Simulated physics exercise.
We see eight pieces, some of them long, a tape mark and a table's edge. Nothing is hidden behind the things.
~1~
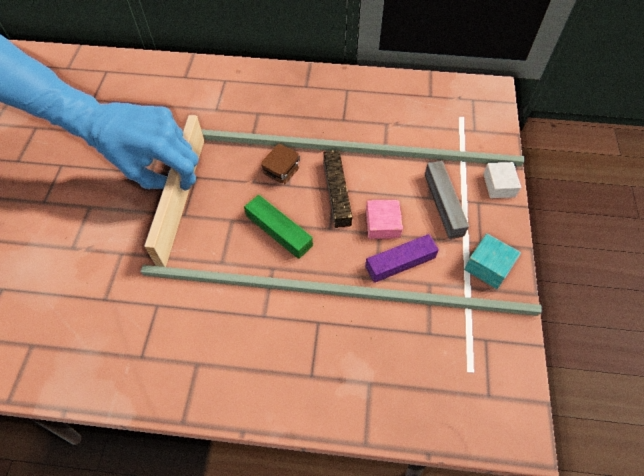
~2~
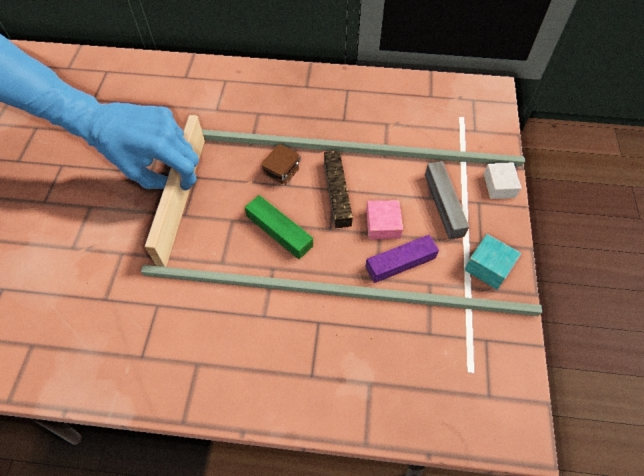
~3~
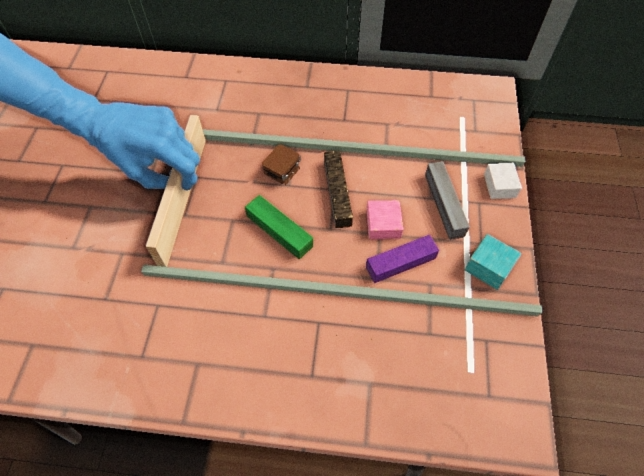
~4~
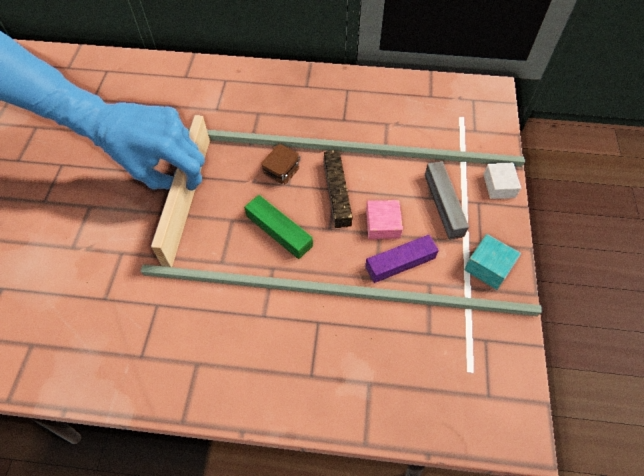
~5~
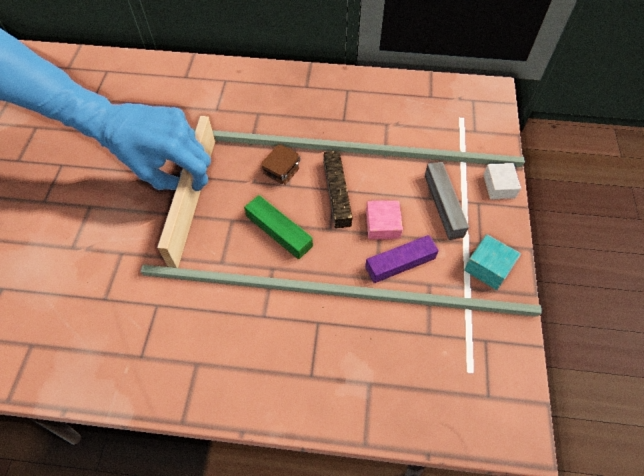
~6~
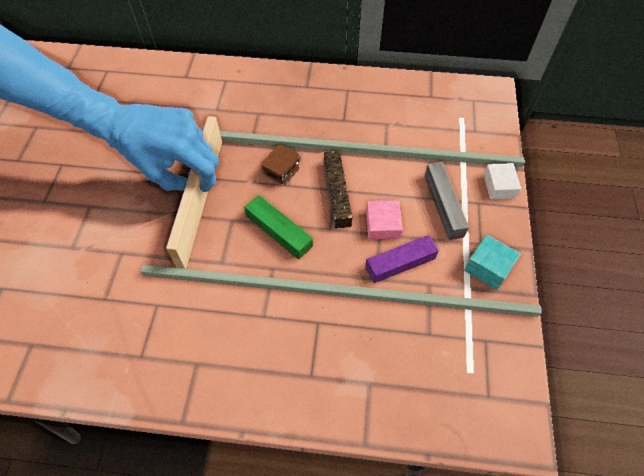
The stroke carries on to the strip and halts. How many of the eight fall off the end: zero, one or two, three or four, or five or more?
The number that fall off is three or four.
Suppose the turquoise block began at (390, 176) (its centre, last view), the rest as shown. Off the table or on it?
Then it stays on.
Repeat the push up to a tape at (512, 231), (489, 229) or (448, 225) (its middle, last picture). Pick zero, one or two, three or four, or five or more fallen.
One after another: 5 or more; five or over; one or two.
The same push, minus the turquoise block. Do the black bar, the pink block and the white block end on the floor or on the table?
The black bar remains up; the pink block remains up; the white block tumbles off.
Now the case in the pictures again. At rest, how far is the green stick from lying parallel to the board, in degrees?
Near 0 degrees.
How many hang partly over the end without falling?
The number is 2.
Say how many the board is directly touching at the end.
That makes 2.
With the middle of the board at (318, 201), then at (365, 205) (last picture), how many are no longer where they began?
First 3, then 5.
Soon after, none off yet; white block at rest near (502, 181); turquoise block at rest near (492, 262); grey stick at rest near (446, 200).
After that, none off yet; white block moving near (507, 180); turquoise block displaced about its own width near (535, 277); grey stick displaced about its own width near (501, 203).
In the end, the number that fall off is three or four; gone, grey stick, turquoise block and white block.
